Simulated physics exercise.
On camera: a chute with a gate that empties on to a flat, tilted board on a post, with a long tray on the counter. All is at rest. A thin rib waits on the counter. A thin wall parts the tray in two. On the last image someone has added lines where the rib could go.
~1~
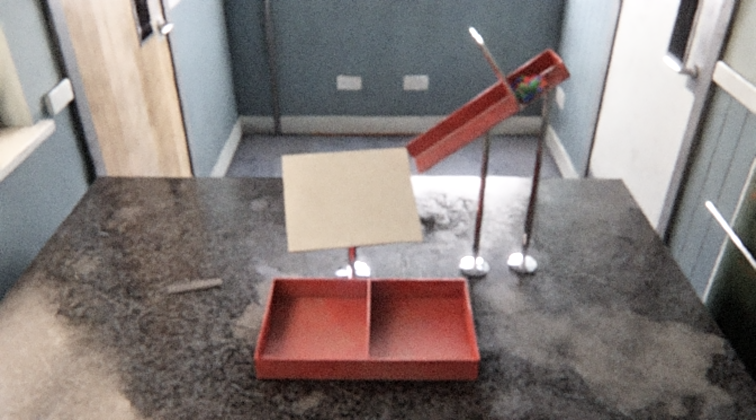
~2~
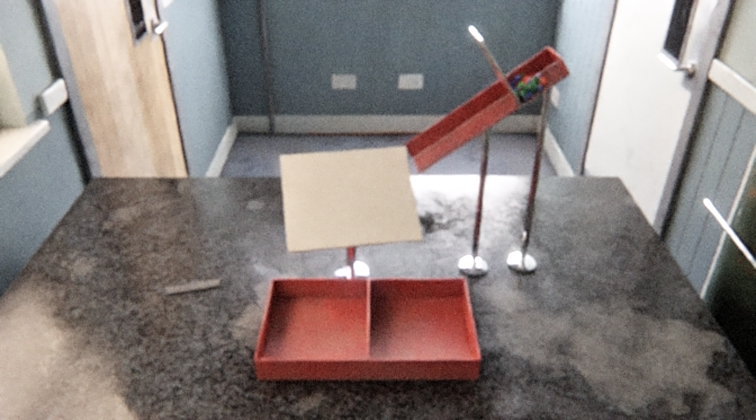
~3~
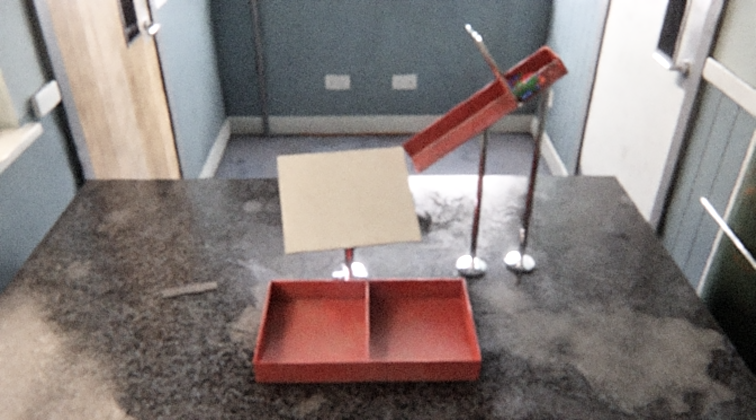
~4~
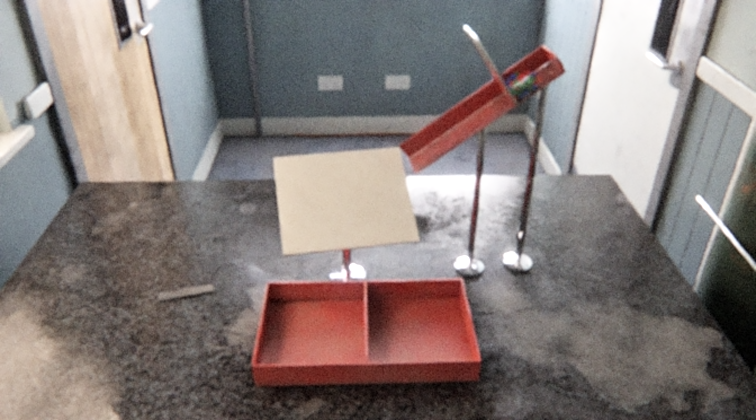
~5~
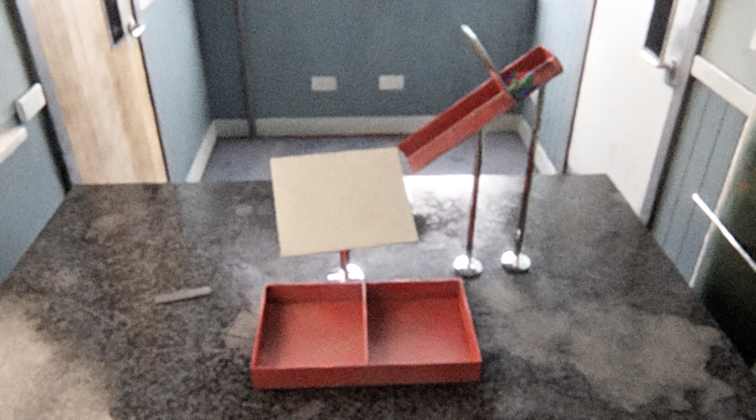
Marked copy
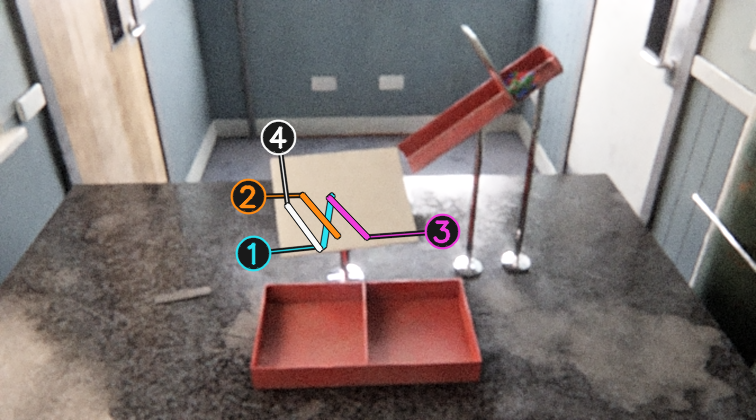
In the video, a raised red chute holding small multicoloured pieces slopes toward a tilted beige board above a divided red tray on a dark counter. The objects stay still while the view shifts very slightly.
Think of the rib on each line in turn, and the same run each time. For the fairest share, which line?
2 is best.
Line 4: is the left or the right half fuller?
Left.
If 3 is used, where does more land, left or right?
The right half.
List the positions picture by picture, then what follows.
The first picture shows load behind the gate at (527, 87), round plastic beads; lip of the chute at (417, 167), sloping gently.
The second picture shows middle of the board at (350, 196), tilted fairly steeply; middle of its low edge at (356, 245); of its high edge at (343, 151).
The third picture shows front corners of the tray at (254, 363) and (480, 360); front end of its middle wall at (368, 361); gate still shut at (501, 80).
The fourth picture shows middle of the load at (522, 84); lip at (412, 166).
The fifth picture shows middle of the load at (520, 83); lip at (410, 166).
On the marked copy, line 1 from (331, 195) to (323, 246); line 2 from (302, 195) to (337, 235); line 3 from (329, 198) to (367, 237); line 4 from (287, 205) to (319, 249).
With 1, of what is caught, nearly all in the left half, a small part in the right.
With 2, of what is caught, about two thirds in the left half, about a third in the right.
With 3, of what is caught, a small part in the left half, most in the right.
With 4, of what is caught, most in the left half, a small part in the right.
